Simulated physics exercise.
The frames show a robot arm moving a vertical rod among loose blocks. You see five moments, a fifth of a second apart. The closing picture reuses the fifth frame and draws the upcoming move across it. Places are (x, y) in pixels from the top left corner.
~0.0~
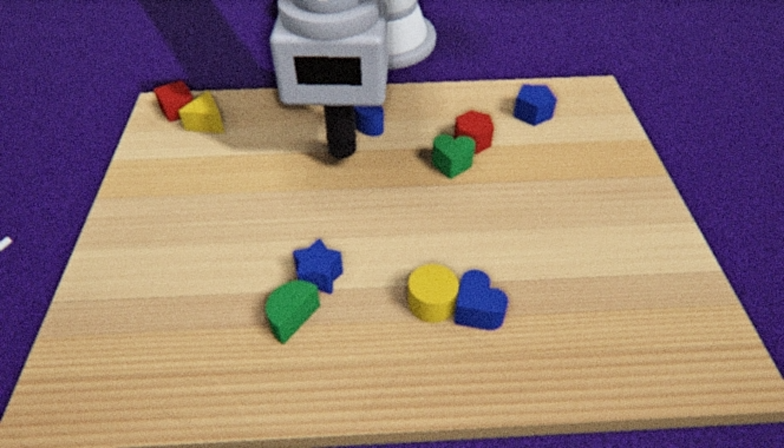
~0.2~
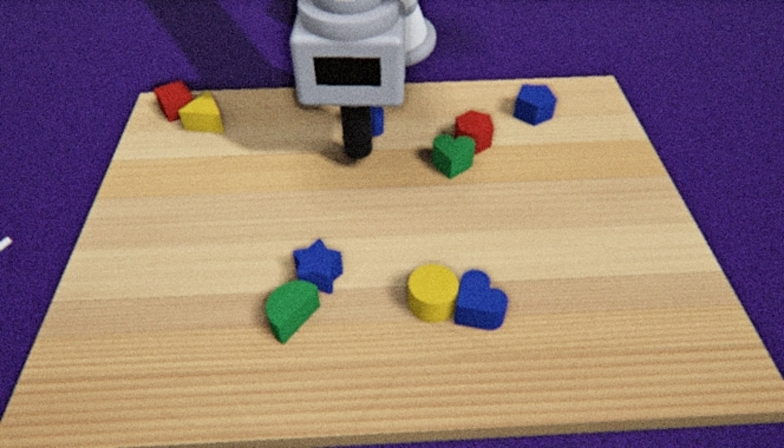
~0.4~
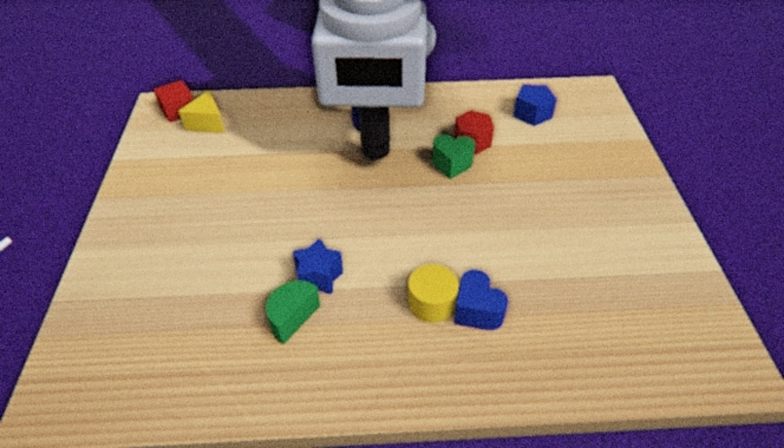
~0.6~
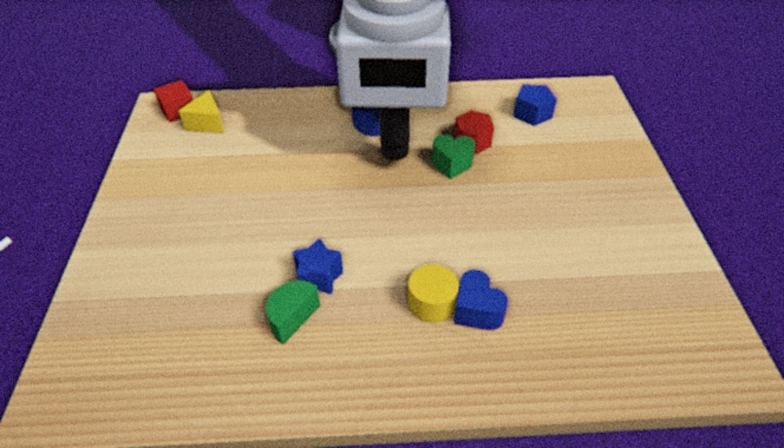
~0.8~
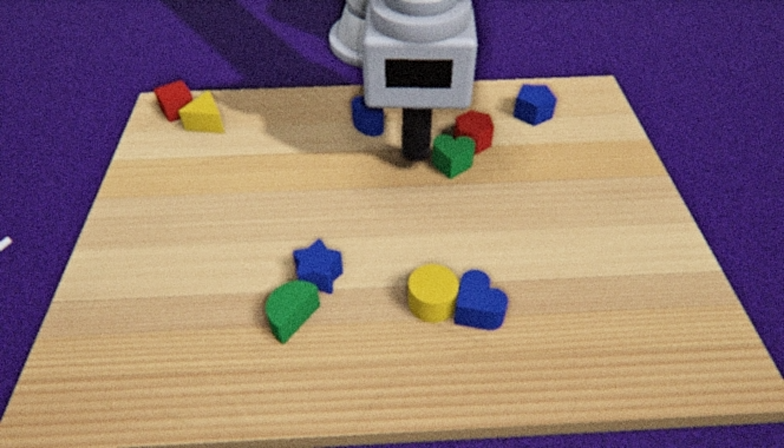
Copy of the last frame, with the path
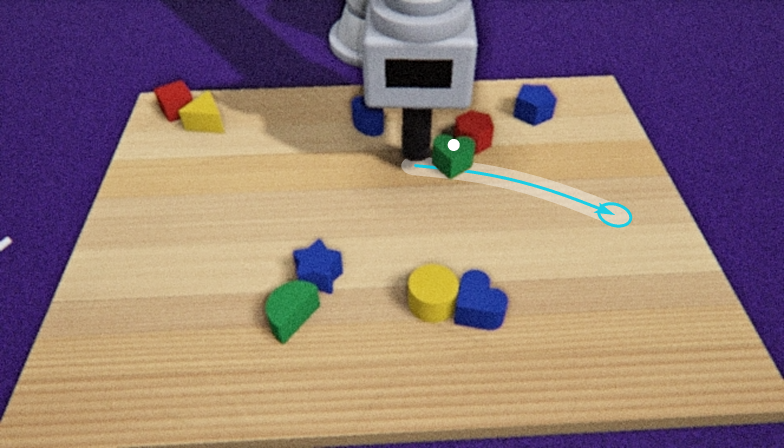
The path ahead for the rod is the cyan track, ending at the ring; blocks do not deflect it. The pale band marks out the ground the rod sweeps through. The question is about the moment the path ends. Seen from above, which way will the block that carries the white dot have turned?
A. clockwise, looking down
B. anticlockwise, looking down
It's B.
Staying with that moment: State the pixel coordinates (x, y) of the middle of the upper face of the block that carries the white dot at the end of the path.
It comes to (544, 146).
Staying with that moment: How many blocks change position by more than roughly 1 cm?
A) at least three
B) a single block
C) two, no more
Correct choice: B.
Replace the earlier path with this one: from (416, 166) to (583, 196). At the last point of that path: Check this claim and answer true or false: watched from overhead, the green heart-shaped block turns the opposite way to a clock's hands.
Verdict: True.
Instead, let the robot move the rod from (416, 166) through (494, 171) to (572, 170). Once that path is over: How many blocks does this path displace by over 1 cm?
Most likely one.
The drawn path runs from (416, 166) via (514, 180), ending at (615, 215); the dot is on the green heart-shaped block.
On the path given first. One third of the way, rod at (484, 161); green heart-shaped block at (516, 147).
Two thirds of the way, rod at (551, 177); green heart-shaped block at (544, 146), turned 30° anticlockwise.
At the end, rod at (620, 202); green heart-shaped block at (544, 146), turned 30° anticlockwise; red six-sided block not moved.
